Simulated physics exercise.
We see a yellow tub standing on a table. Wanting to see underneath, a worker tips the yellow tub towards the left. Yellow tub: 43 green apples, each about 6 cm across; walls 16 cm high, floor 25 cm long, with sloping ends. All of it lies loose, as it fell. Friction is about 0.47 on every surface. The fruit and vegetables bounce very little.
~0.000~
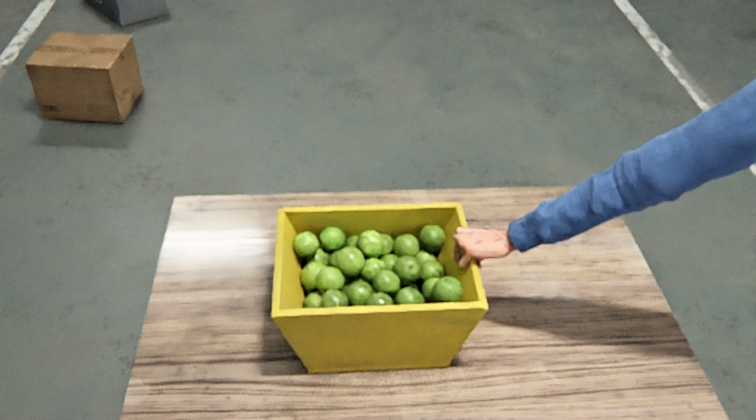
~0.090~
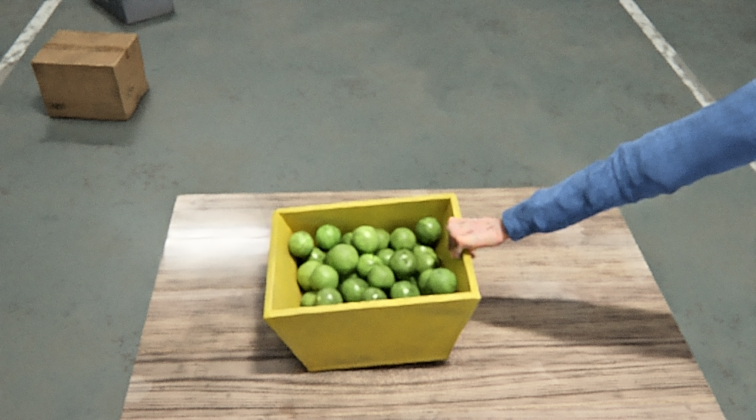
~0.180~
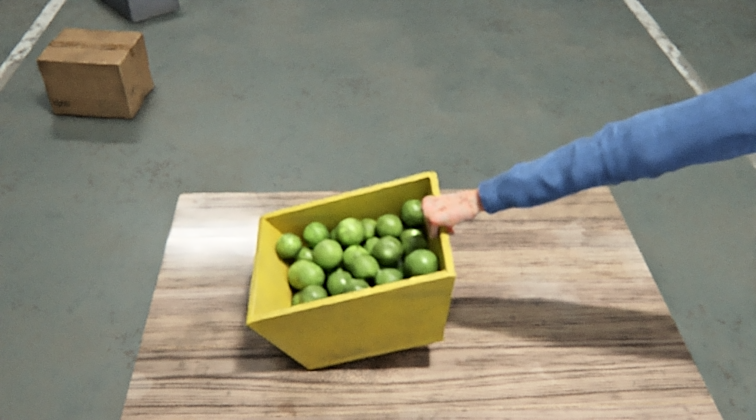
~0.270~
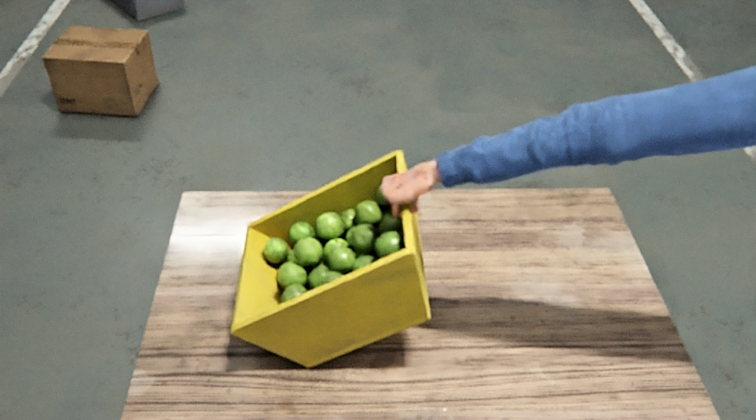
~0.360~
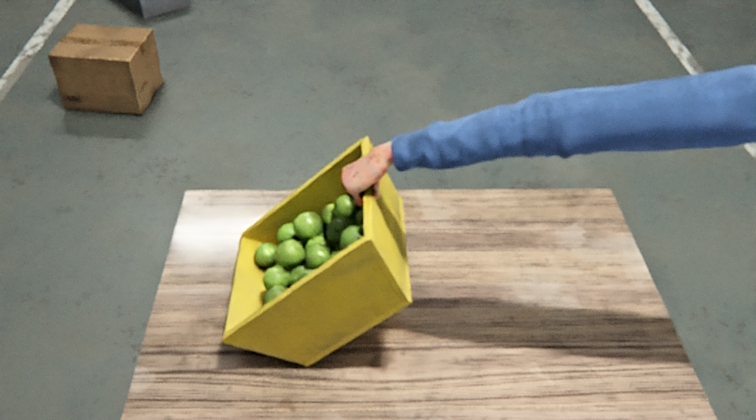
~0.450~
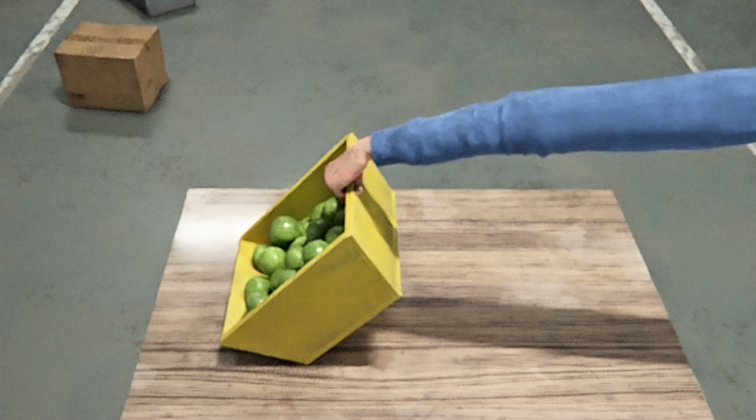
A yellow tub filled with loose green apples stands level on a wooden table, with a blue-sleeved arm reaching in from the right to its rim. The hand lifts the tub's right side, tilting it steeply towards the left, and the apples shift towards the lower end, all still inside.
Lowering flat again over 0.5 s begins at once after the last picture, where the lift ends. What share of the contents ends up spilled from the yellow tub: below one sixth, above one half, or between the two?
The yellow tub spills below one sixth of its contents.
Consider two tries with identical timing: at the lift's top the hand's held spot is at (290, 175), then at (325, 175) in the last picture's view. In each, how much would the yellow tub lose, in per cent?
The yellow tub would lose 30 per cent in the first try and 10 per cent in the second.
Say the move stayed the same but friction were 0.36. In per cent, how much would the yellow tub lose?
In that case the yellow tub sheds 0 per cent of its load.
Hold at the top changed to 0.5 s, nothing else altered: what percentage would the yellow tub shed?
In that case the yellow tub sheds 10 percent of its load.
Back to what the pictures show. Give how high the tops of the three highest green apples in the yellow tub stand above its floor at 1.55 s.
18 cm, more or less.
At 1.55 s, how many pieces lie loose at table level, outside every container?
Near 2, give or take.
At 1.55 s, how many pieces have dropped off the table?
Estimate - about 0 in total.
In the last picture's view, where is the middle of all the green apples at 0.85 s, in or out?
Centred roughly at (339, 278).
After 0.63 s, tilt 35°; 0 of 43 out of the yellow tub.
After 0.85 s, tilt 5°; 2 of 43 out of the yellow tub.
After 1.16 s, tilt 0°; 2 of 43 out of the yellow tub.
Outcome (at 1.55 s), 2 of 43 out of the yellow tub. Asked share, 2 of 43, 5 per cent.
